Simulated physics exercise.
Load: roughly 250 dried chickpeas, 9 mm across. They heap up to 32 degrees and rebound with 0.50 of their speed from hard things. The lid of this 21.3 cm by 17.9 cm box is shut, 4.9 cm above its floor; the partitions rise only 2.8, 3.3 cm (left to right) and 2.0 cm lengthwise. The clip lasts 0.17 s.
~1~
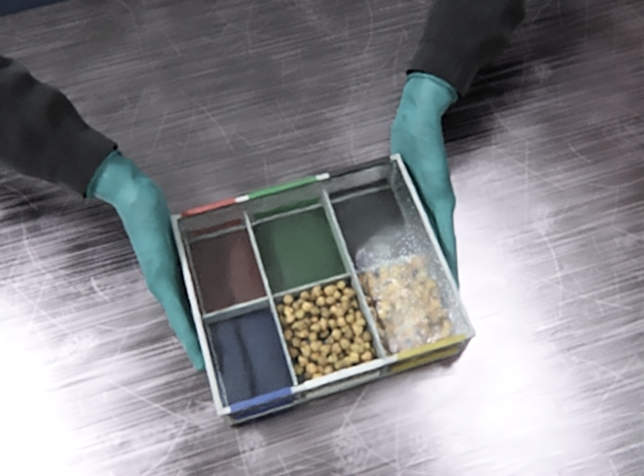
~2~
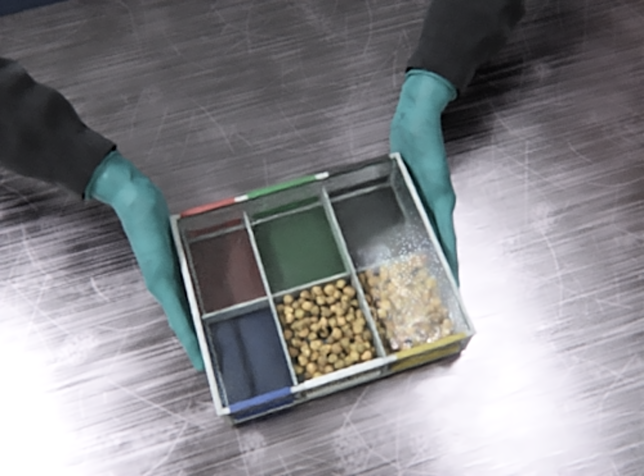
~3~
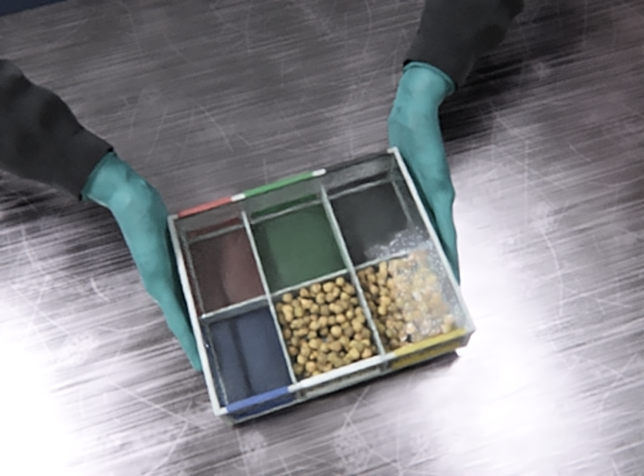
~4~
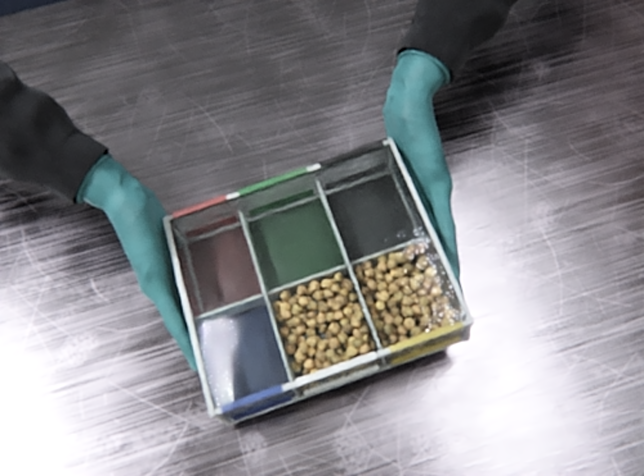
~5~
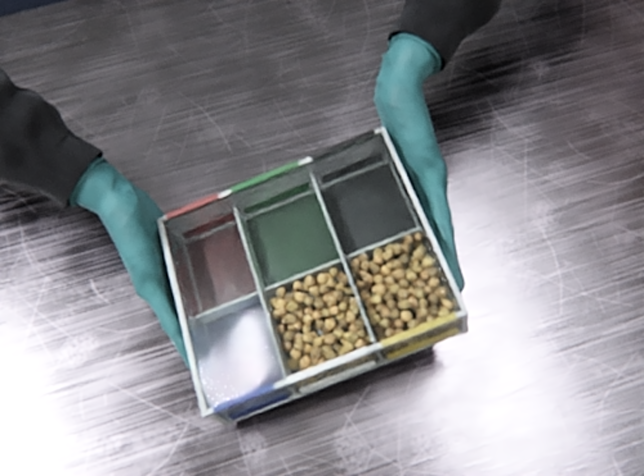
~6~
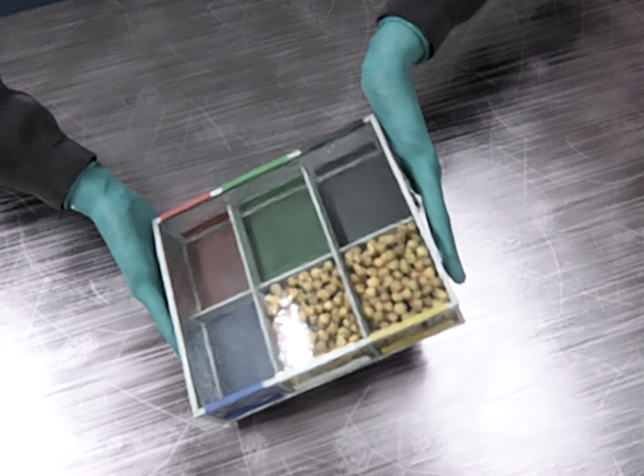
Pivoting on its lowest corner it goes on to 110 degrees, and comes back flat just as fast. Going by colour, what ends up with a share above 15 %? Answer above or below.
Red above, blue above, green below, yellow above, white below, black below.
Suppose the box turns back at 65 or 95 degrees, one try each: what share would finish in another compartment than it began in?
Some 30 and 65 per cent.
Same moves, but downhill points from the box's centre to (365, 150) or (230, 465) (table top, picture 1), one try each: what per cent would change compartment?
Some 90 and 20 per cent.
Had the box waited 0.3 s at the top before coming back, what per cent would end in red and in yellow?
Then: Red 35; yellow 25.
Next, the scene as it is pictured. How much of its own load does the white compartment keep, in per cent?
About 10 per cent.
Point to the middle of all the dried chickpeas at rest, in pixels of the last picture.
Around (247, 326).
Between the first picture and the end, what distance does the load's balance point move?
About 8.5 cm.
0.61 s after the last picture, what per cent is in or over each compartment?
Red 10; blue 15; green 5; yellow 35; white 35; black 5.
Then, 0.61 s after the last picture, tilt 110 degrees; red 10 %, blue 15 %, green 5 %, yellow 35 %, white 35 %, black 5 %.
Then, 1.03 s after the last picture, tilt 47 degrees; red 30 %, blue 30 %, green 5 %, yellow 25 %, white 10 %, black 5 %.
Then, 1.52 s after the last picture, tilt 0 degrees; red 30 %, blue 30 %, green 5 %, yellow 25 %, white 10 %, black 5 %.
In the end, red 30 %, blue 30 %, green 5 %, yellow 25 %, white 10 %, black 5 %.
